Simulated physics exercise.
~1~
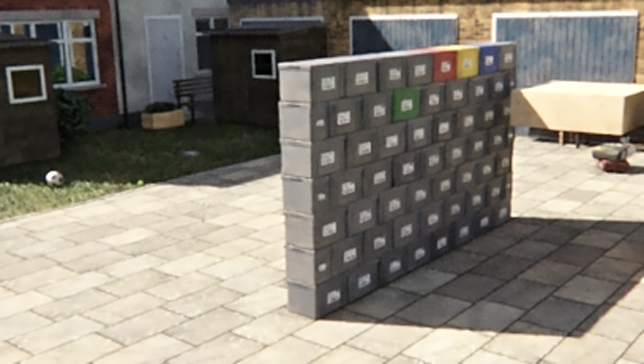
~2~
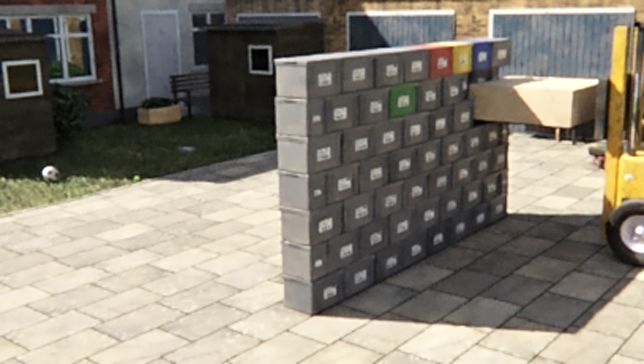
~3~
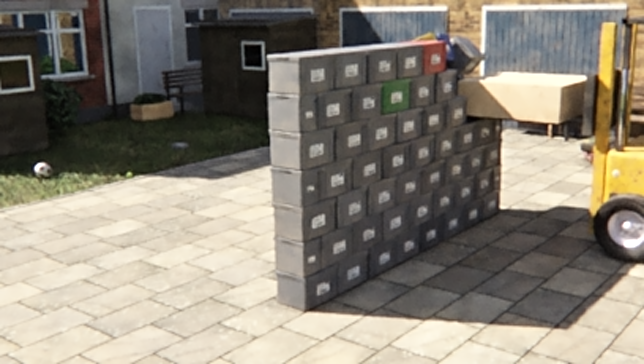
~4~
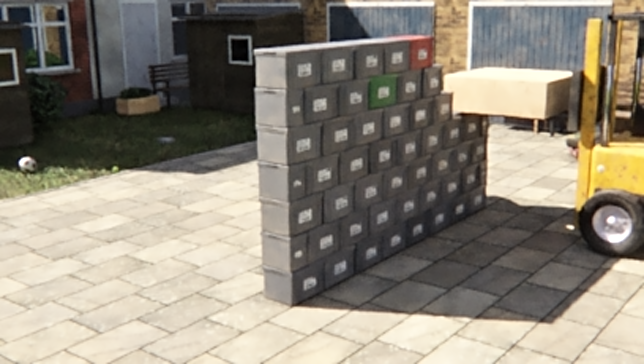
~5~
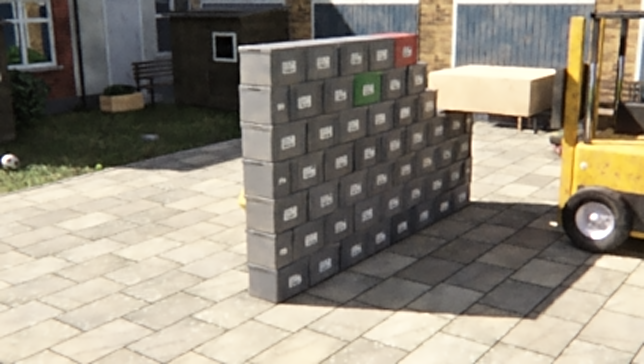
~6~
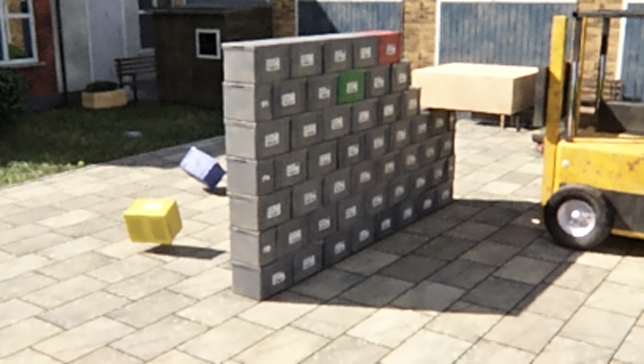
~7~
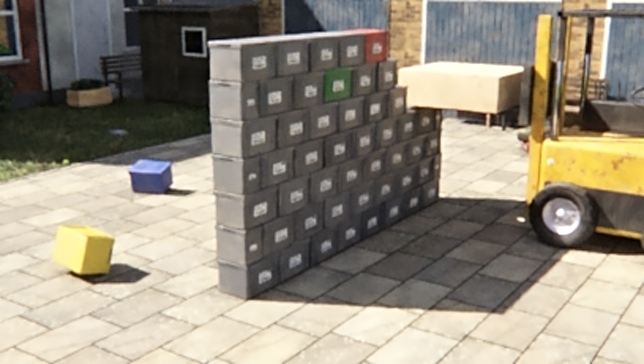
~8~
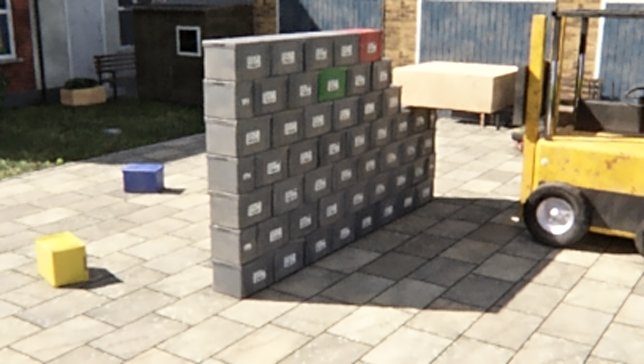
A yellow forklift rolls in from the right across a sunlit paved yard, pushing a pale box toward the far end of a freestanding wall of dark grey lidded totes, seen at an angle from slightly above. Red, yellow and blue totes sit along the top row, with a green one just below. As the box meets the wall, the yellow and blue totes tip and drop behind it. They reappear on the left, tumbling over the paving, and come to rest apart. The forklift stands still, and most of the wall remains upright, red and green totes still in place.
